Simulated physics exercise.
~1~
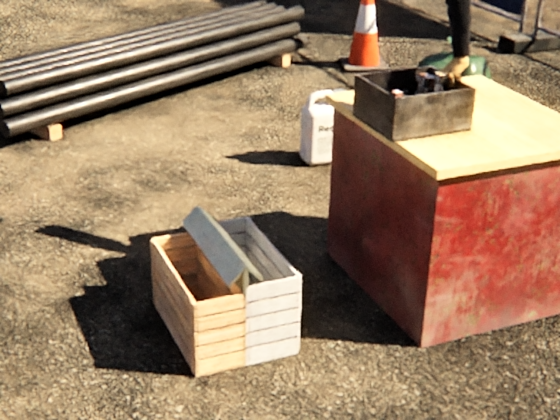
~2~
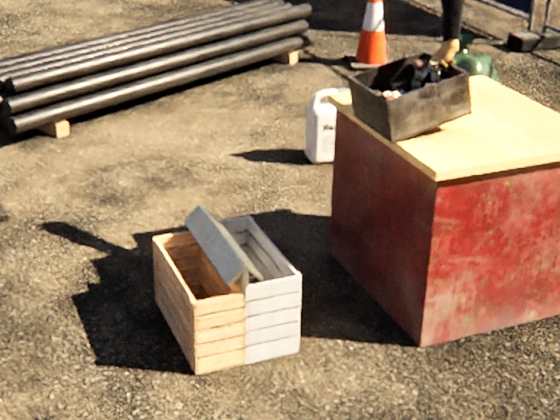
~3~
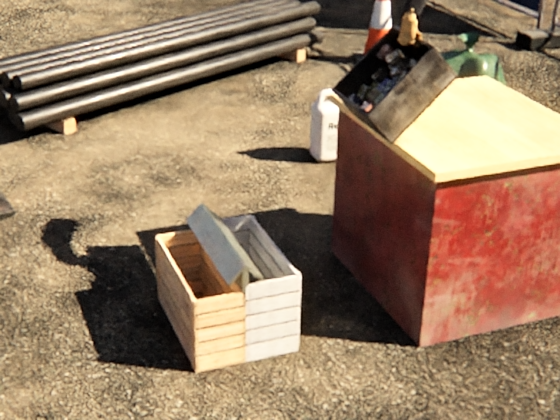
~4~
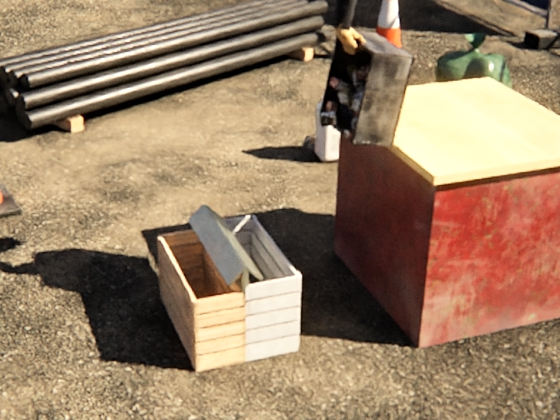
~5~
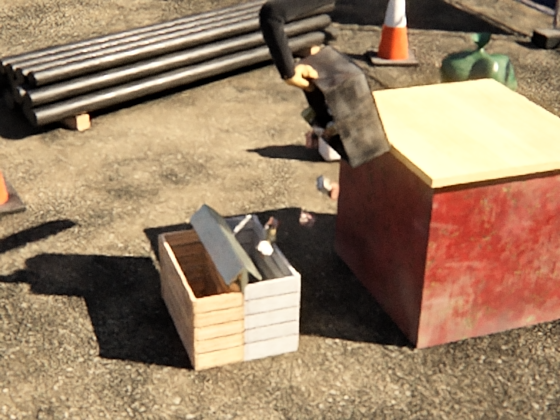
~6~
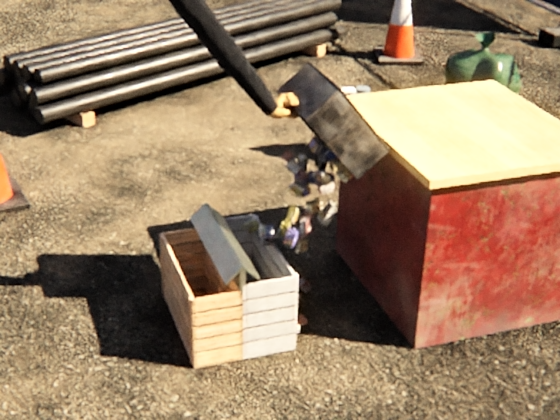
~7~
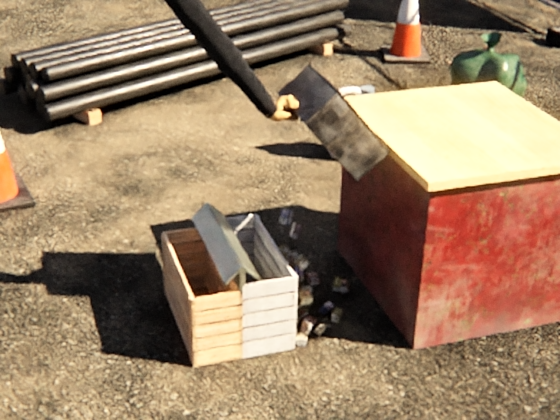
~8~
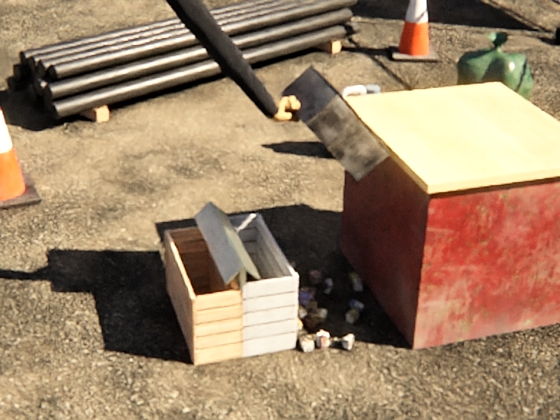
Black crate tipped off a bench by a dark-sleeved arm, spilling small cartons mostly onto the ground beside a white wooden tote.
